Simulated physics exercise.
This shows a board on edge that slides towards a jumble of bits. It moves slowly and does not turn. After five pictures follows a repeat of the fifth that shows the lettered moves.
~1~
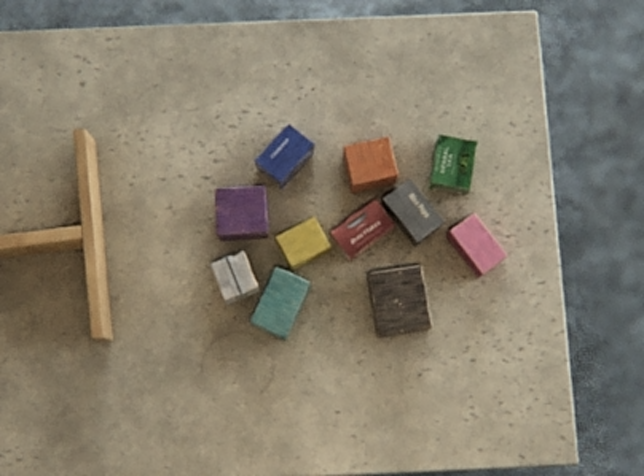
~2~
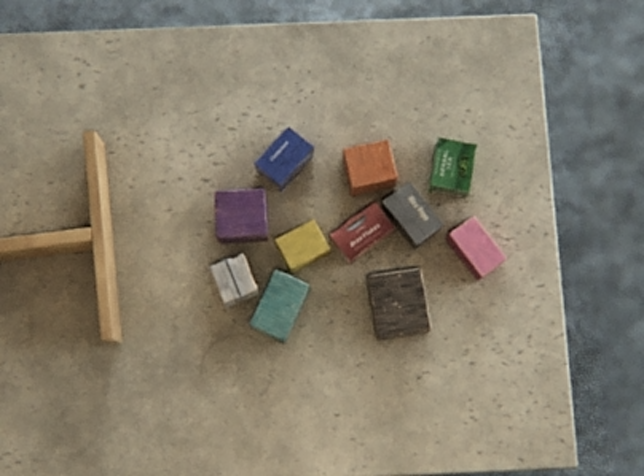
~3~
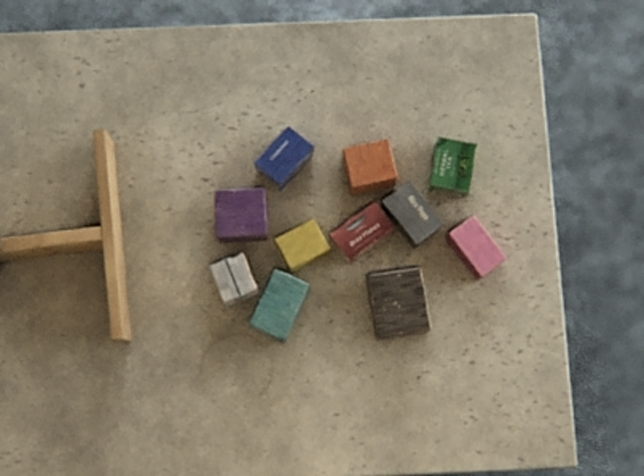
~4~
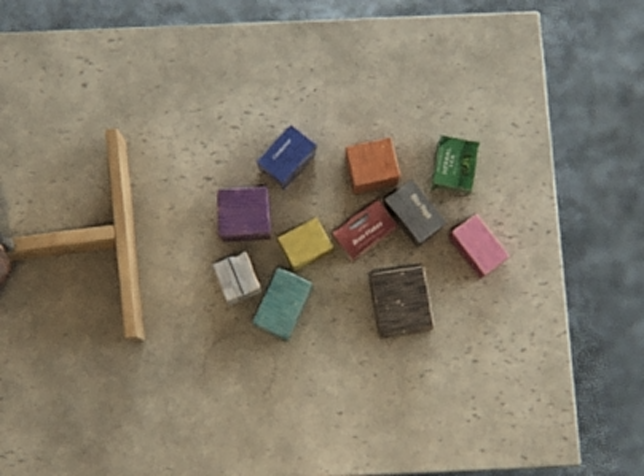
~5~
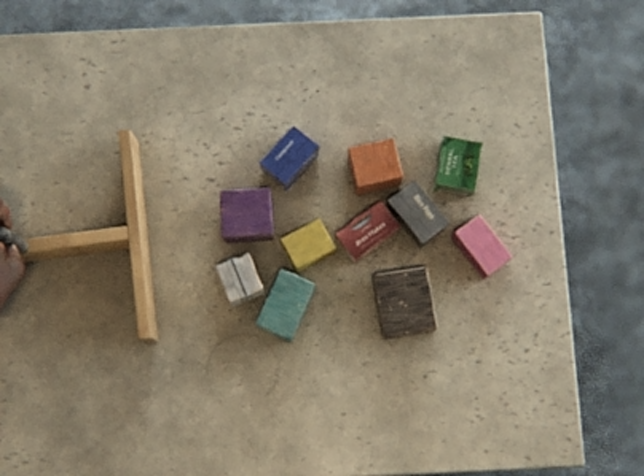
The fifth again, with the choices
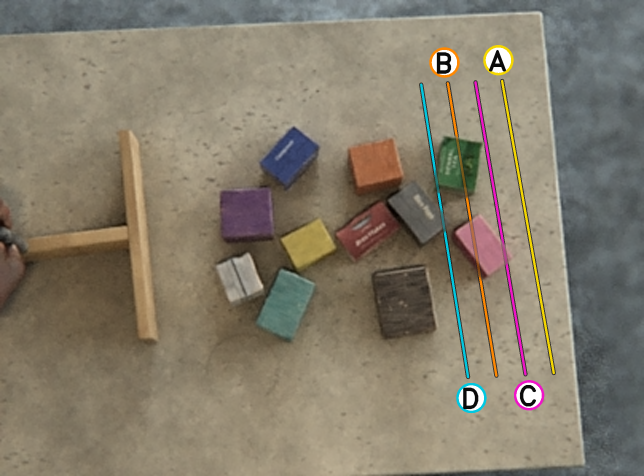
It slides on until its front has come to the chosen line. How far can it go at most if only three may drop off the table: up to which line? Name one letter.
It can go as far as B.
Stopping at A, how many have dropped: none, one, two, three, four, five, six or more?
Six or more.
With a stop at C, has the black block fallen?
Yes.
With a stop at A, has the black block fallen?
Yes.
On the copy, A at (527, 222); B at (471, 225); C at (500, 224); D at (444, 226).
On B. First, board (257, 226); blue box (297, 157); turquoise block (314, 316).
Then, board (379, 221); green packet (499, 119); grey packet (501, 172).
Finally, board (472, 217); grey packet over the edge; pink block over the edge; three fallen.
By contrast, A drops seven; C drops four; D is within the limit but short.
